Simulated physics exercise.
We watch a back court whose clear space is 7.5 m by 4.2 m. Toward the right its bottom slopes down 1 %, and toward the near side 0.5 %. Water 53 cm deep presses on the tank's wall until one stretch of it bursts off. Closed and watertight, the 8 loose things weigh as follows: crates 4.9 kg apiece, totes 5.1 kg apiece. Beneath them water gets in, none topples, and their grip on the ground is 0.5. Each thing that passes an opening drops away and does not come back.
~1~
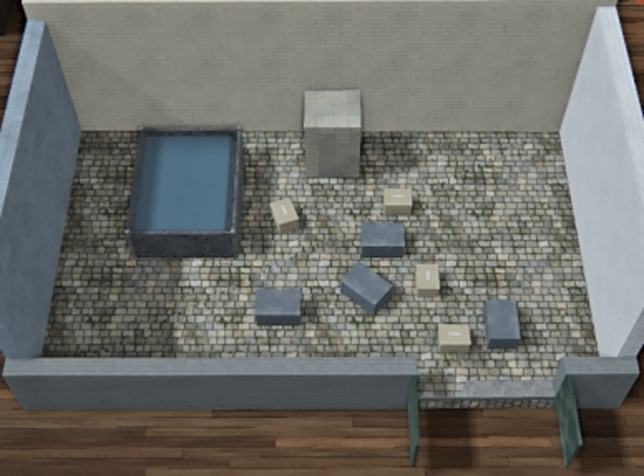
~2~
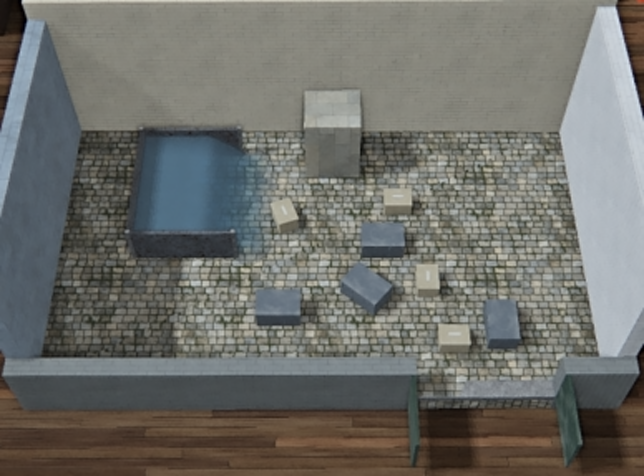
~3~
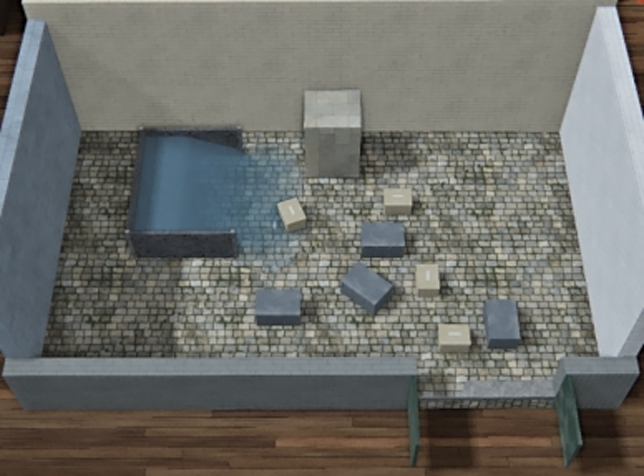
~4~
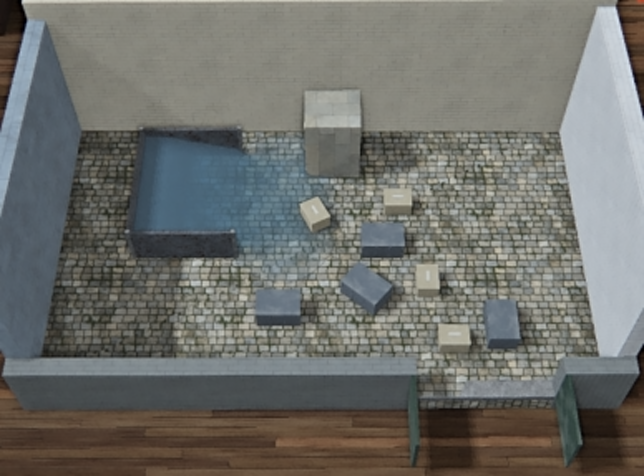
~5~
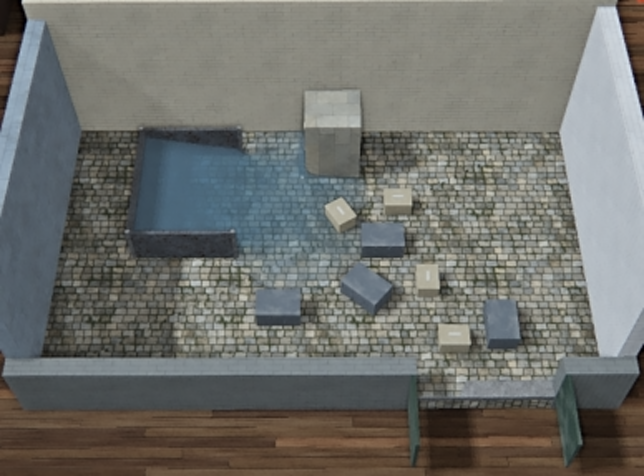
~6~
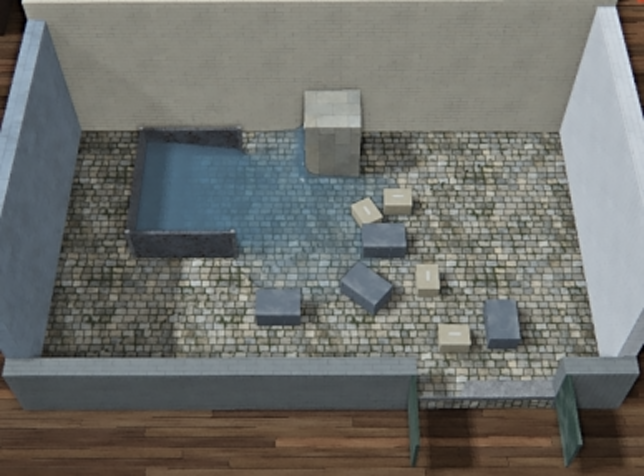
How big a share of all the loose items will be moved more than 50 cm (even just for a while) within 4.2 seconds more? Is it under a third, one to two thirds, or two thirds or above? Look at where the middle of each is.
It is two thirds or above.
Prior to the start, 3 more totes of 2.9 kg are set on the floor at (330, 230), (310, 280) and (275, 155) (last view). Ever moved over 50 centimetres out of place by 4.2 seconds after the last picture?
Result, one by one: Exceeded, exceeded and exceeded.
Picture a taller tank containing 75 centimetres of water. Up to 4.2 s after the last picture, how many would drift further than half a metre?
Under that setup the answer is 7.
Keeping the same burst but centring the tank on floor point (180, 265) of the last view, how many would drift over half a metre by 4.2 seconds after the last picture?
8.
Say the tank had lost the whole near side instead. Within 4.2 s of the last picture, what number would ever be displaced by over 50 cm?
In that case 5 of them.
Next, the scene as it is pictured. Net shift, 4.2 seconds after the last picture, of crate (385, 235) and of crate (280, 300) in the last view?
In turn: 250 cm, 0 cm.
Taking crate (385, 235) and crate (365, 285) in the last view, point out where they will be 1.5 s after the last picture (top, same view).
Somewhere around (562, 273) and (435, 339).
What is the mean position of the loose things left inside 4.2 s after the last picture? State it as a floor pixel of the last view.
They average out to somewhere around (506, 286).
Then, 0.4 s after the last picture 2 of 8 are over 50 cm from their spots; 0 afloat.
Then, 1.5 s after the last picture 5 of 8 are over 50 cm from their spots; 4 afloat.
Then, 2.8 s after the last picture 7 of 8 are over 50 cm from their spots; 5 afloat.
Then, 4.2 s after the last picture 7 of 8 are over 50 cm from their spots, and 7 have been at some point; 4 afloat.
